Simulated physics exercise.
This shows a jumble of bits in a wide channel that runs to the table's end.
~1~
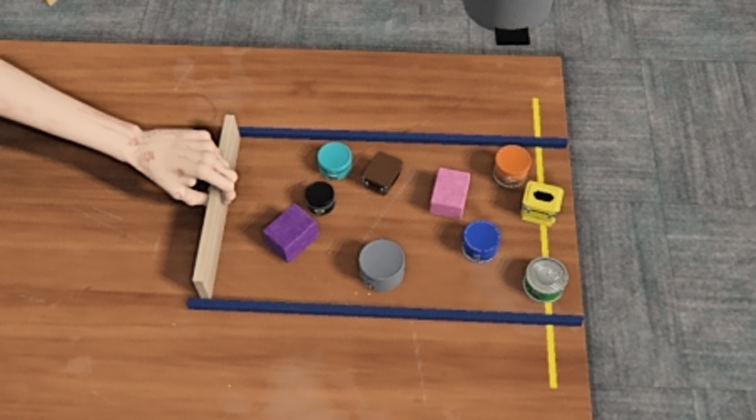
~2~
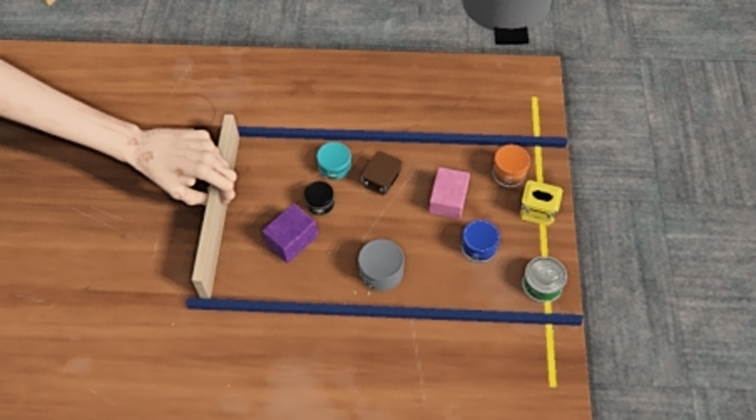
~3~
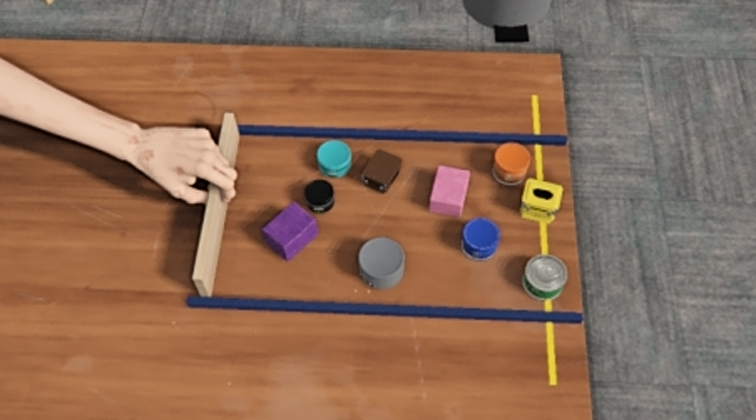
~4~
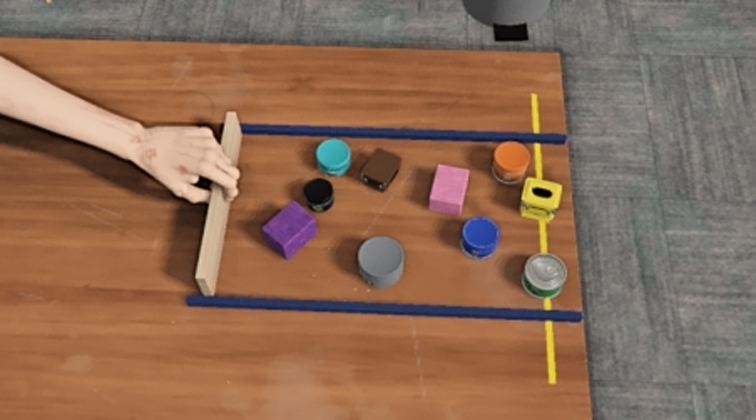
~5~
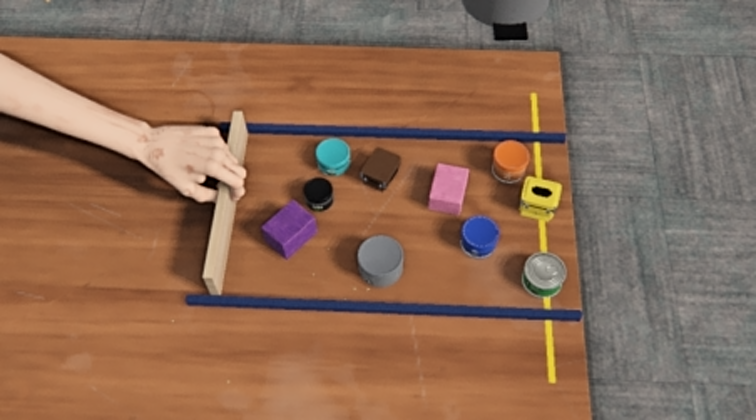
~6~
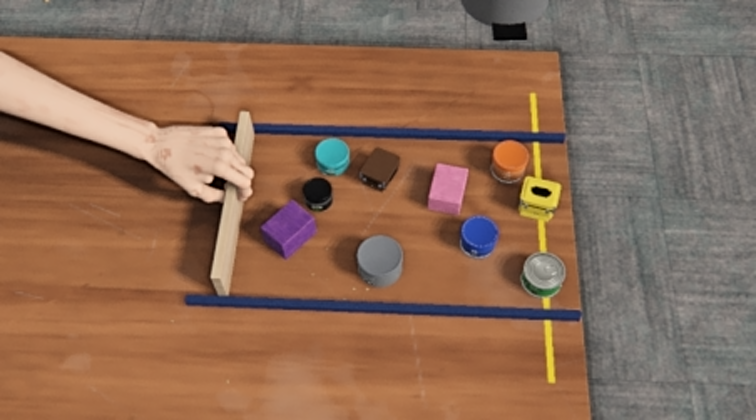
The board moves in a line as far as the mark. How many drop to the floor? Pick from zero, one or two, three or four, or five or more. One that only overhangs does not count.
Outcome: The number that fall off is five or more.
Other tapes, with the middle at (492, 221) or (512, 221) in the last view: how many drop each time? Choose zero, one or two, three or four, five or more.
For each place: Either one or two; 1 or 2.
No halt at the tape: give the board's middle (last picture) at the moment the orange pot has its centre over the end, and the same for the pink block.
For the orange pot at (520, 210), for the pink block at (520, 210).
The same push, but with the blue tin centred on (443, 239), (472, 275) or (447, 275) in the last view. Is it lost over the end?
In turn it goes over; drops off; comes down.
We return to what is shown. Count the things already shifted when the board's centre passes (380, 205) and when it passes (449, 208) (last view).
The counts are 6 and 9.
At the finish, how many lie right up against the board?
4 of them.
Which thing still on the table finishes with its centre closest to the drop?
The brown case ends nearest.
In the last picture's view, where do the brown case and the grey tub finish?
Near (569, 176) and (569, 271).
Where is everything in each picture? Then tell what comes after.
Yellow case (541, 203); green pot (545, 280); orange pot (512, 167); board (218, 203); tape (543, 227), in the first picture.
Green pot (545, 280); board (218, 203), in the second picture.
Orange pot (511, 164); black tub (320, 197), in the third picture.
Yellow case (540, 200); pink block (449, 190), in the fourth picture.
Green pot (544, 275); grey tub (381, 262), in the fifth picture.
Yellow case (539, 199); green pot (543, 275); orange pot (509, 162); board (234, 200); tape (541, 222), in the sixth picture.
Soon after, none off yet; yellow case at rest near (539, 199); green pot at rest near (543, 275); orange pot at rest near (509, 162).
Then, none off yet; yellow case moving near (544, 200); green pot at rest near (543, 275); orange pot at rest near (511, 162).
At rest, the number that fall off is five or more; fallen, pink block, blue tin, orange pot, green pot and yellow case.
